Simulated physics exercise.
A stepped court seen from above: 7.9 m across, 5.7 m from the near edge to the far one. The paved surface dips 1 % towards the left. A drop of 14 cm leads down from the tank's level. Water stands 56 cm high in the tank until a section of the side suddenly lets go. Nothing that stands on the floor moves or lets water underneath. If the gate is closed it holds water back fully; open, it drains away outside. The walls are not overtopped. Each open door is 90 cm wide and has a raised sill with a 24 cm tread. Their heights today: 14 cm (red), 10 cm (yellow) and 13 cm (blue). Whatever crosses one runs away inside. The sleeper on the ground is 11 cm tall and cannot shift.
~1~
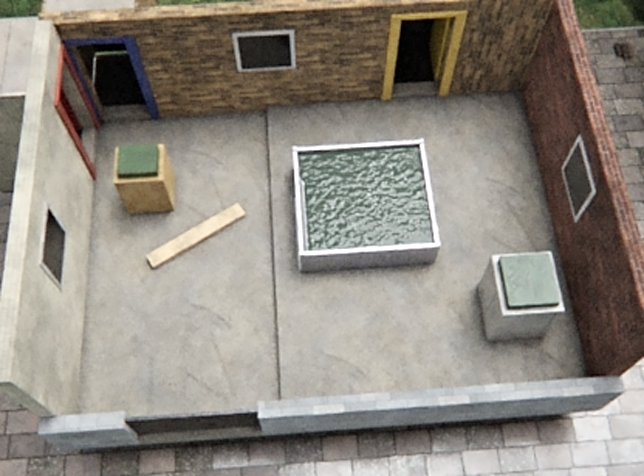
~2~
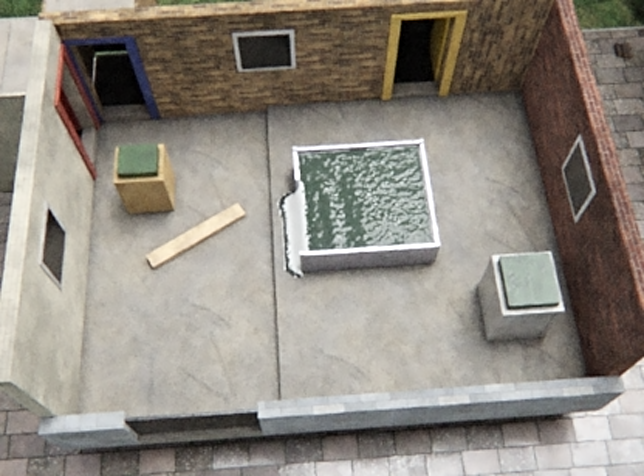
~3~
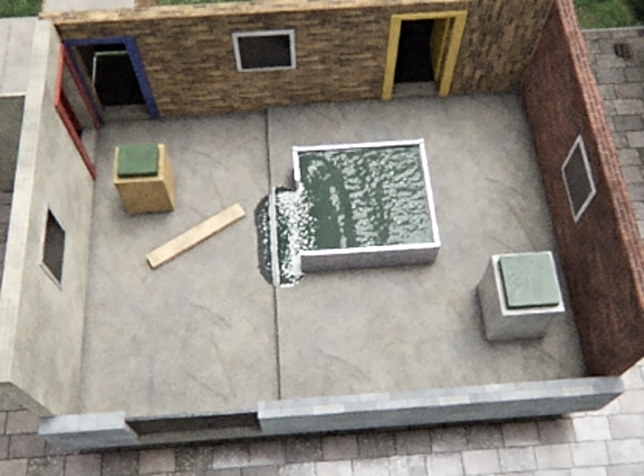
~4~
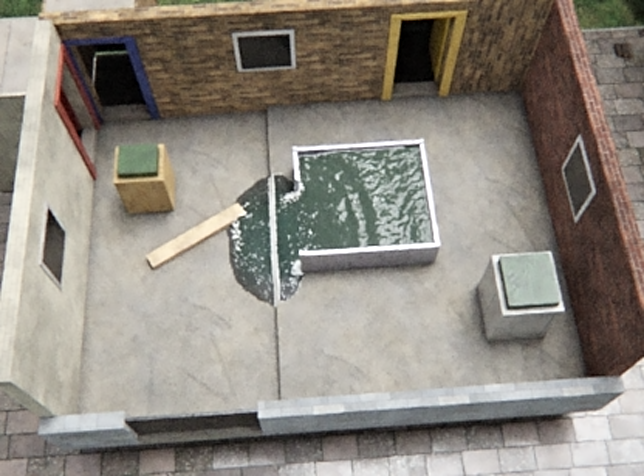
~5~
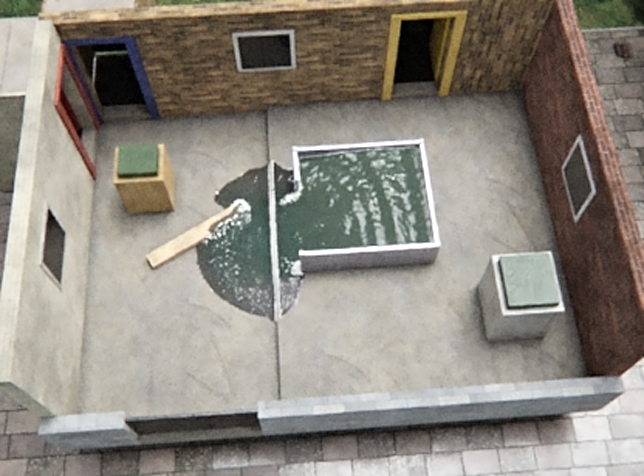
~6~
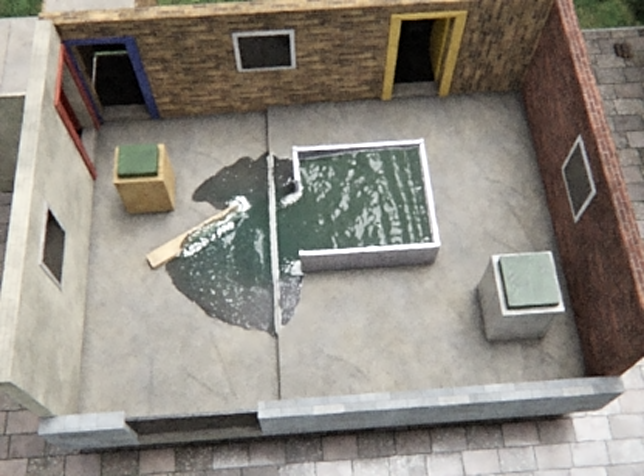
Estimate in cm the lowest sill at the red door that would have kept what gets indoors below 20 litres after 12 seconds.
It would have to be roughly 12 cm high.
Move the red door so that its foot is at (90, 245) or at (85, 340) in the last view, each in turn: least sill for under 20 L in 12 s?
Roughly 15 and 26 cm.
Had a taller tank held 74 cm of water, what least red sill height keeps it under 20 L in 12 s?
About 16 cm.
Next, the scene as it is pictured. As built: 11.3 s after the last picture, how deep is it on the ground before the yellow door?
Some 0.0 cm.
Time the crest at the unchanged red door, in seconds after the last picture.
Around 4.0 s.
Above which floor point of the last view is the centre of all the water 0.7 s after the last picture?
At about (308, 229).
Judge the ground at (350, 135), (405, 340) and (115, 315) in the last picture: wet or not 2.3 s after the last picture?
In turn: Still dry, not reached, under water.
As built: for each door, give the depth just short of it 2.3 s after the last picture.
Depths in cm: Red 11, yellow 0, blue 8.
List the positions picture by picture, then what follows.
The first frame shows the tank at (364, 198) is whole and still, 56 cm deep; the red door at (80, 119) is dry.
In the second frame, the gap is at (302, 227), the front 0.3 m out at (285, 215); the back of the tank holds 56 cm.
In the third frame, the gap is at (302, 228), the front 0.7 m out at (263, 262); the back of the tank holds 56 cm.
In the fourth frame, water pours out at (302, 228) and has run 1.2 m, to (230, 226); about 9 cm deep outside, 56 cm at the back.
In the fifth frame, water pours out at (302, 229) and has run 1.7 m, to (202, 256); about 7 cm deep outside, 54 cm at the back.
In the sixth frame, the gap is at (302, 229), the front 2.3 m out at (170, 265); the back of the tank holds 49 cm; the red door at (80, 119), 4.2 m from the gap, is still 2.2 m from the nearest water.
Then, 0.7 s after the last picture water covers 25 % of the floor, deepest (29 cm) near (291, 250); it has not reached the red door.
Then, 2.3 s after the last picture water covers 40 % of the floor, deepest (40 cm) near (77, 428); 11 cm at the red door, 0 litres in over its 14 cm sill.
Then, 11.3 s after the last picture water covers 45 % of the floor, deepest (20 cm) near (99, 126); 13 cm at the red door, 4 litres in over its 14 cm sill.
At the red door as built, the water peaked near 16 cm, 3.9 s after the last picture.
With a sill of 10.5 cm, 40 litres would have come in within the 12 s; with 14.5 cm, 2 litres. So under 20 litres takes about 12 cm.
